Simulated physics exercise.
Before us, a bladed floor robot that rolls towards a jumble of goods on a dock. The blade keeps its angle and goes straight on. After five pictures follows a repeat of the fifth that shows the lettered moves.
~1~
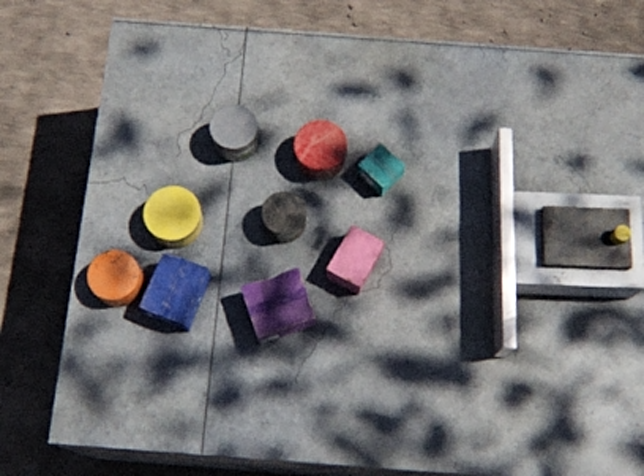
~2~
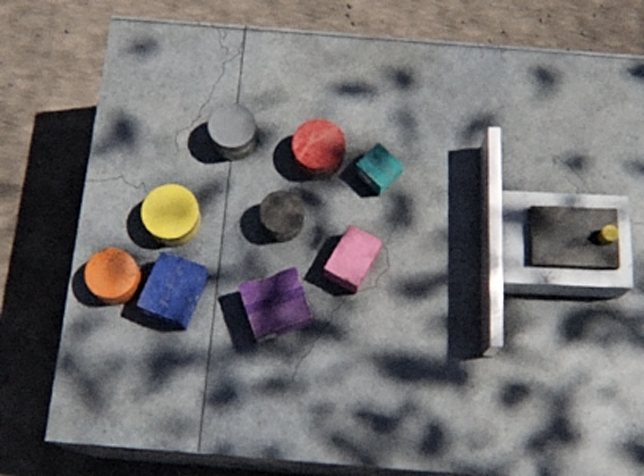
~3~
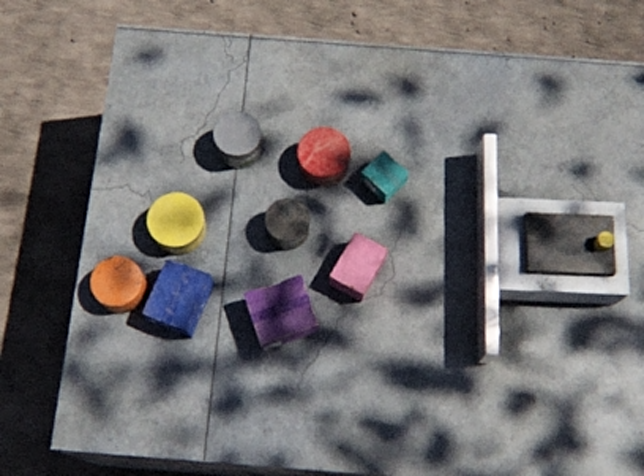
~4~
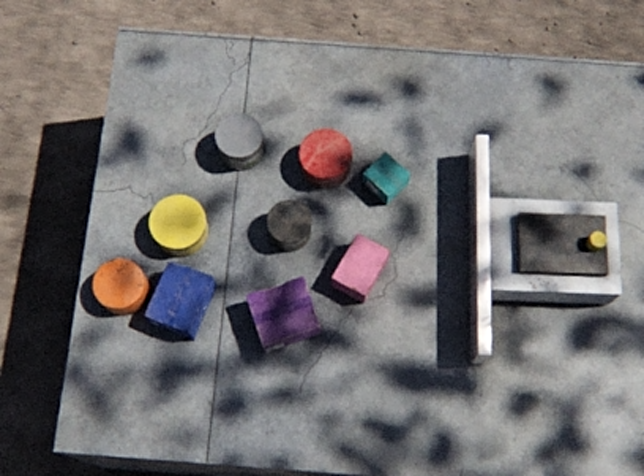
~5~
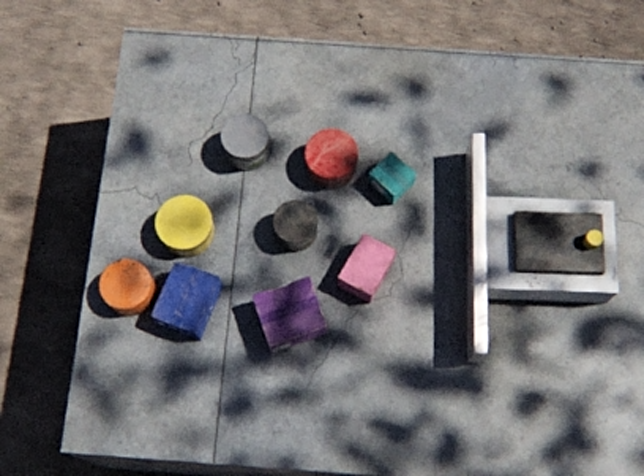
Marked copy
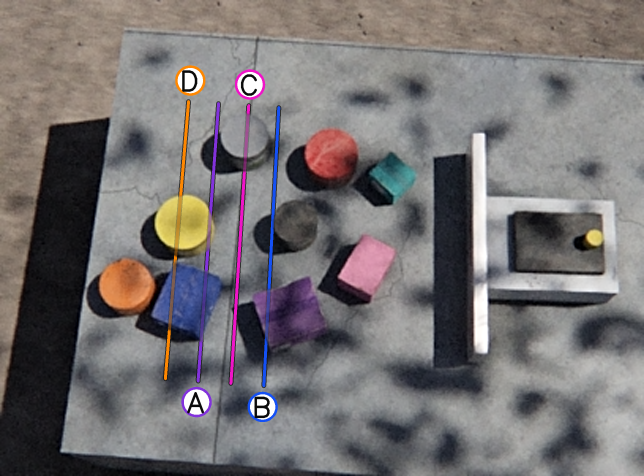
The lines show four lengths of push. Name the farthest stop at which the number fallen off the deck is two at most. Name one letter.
No farther than D.
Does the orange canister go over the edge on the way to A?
Yes.
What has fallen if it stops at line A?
It is the orange canister.
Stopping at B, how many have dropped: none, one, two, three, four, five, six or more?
The count is none.
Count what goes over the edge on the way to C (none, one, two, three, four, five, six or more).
In all, none.
On the marked copy, A at (209, 236); B at (272, 240); C at (240, 238); D at (177, 234).
With D. Early on, robot (441, 234); red pail (307, 153); turquoise parcel (342, 184).
Further on, robot (332, 227); grey pail (186, 137); blue box (173, 299).
At the end, robot (247, 221); grey pail over the edge; orange canister over the edge; two fallen.
As for the rest, A is within the limit but short; B is within the limit but short; C is within the limit but short.
